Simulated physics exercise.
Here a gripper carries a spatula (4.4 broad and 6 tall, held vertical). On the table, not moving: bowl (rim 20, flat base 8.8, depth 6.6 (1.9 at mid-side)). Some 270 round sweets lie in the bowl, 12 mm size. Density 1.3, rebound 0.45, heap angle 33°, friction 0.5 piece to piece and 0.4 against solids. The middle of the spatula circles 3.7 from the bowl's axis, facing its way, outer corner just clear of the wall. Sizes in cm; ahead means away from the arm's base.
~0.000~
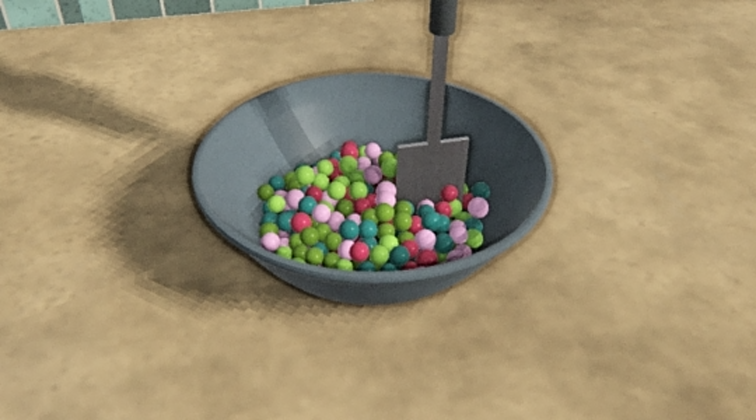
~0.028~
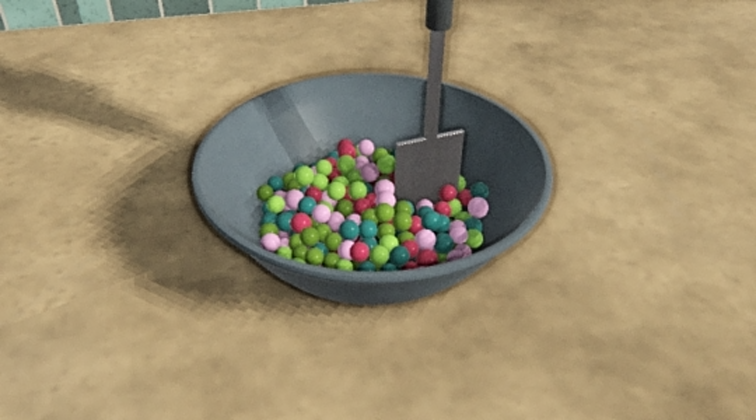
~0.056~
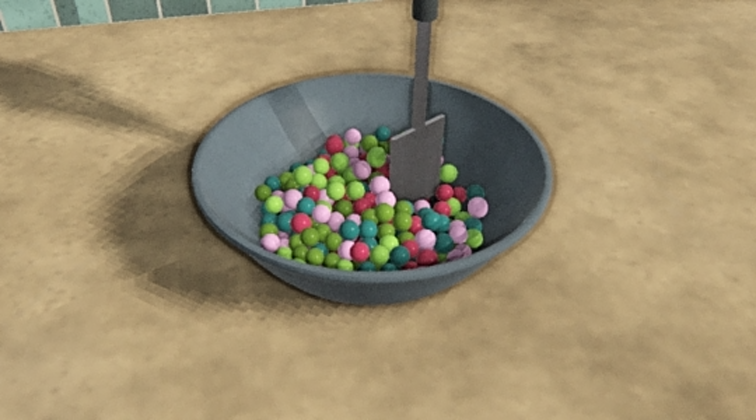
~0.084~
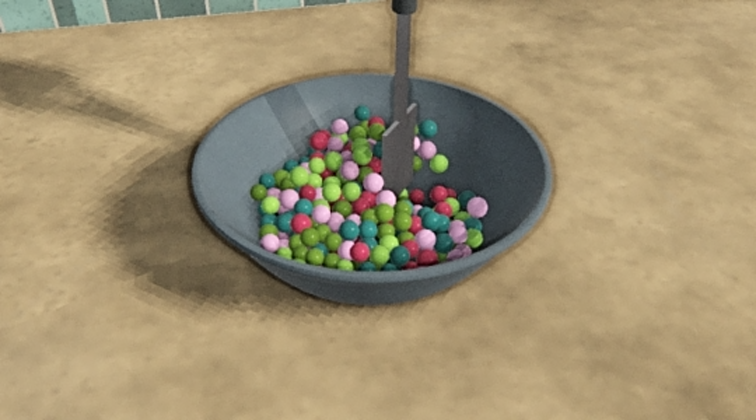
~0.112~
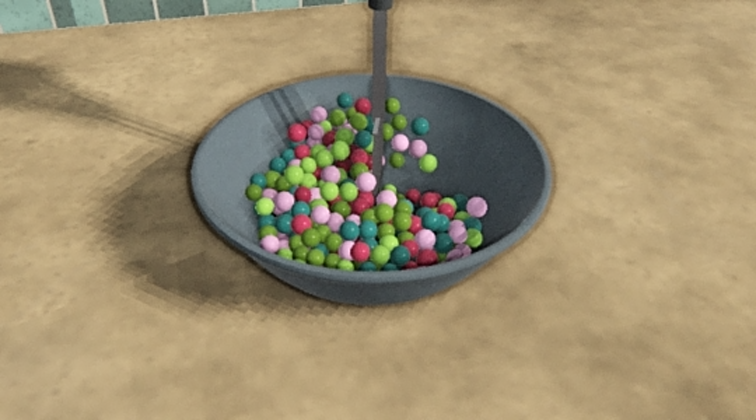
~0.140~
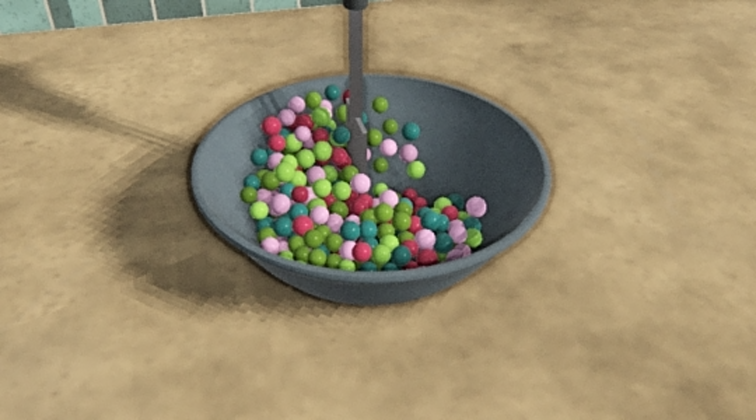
A wide gray bowl of green, pink, red and teal balls sat on a tan surface while an upright spatula swept leftward through them, turning edge-on and pushing some up the back left side.
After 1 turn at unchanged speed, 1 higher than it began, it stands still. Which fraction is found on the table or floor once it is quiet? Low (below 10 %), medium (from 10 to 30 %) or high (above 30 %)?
Answer: Low; below 10 % of the round sweets finish on the table or floor.
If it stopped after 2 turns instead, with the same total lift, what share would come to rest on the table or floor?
It would be near 5 per cent.
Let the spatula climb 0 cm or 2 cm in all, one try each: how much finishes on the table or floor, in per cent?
About 5 and 0 per cent.
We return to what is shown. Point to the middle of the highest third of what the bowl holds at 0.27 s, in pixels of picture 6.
At about (283, 225).
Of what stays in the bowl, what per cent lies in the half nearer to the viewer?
About 45 per cent.
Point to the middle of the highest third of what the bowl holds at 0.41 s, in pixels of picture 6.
Near (459, 228).
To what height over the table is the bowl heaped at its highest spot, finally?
Roughly 5.5 cm.
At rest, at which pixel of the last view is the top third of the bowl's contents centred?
Around (434, 176).
After 0.27 s, 192° round, highest piece 8 above the table; 267 in the bowl, 7 in flight or on the tool.
After 0.41 s, 294° round, highest piece 8 above the table; 260 in the bowl, 11 on the table or floor, 3 in flight or on the tool.
After 0.68 s, 0° round, highest piece 5 above the table; 257 in the bowl, 17 on the table or floor.
After 1.38 s, 0° round, highest piece 5 above the table; 257 in the bowl, 17 on the table or floor.
At rest, 257 in the bowl, 17 on the table or floor. That is 6 % on the table or floor.
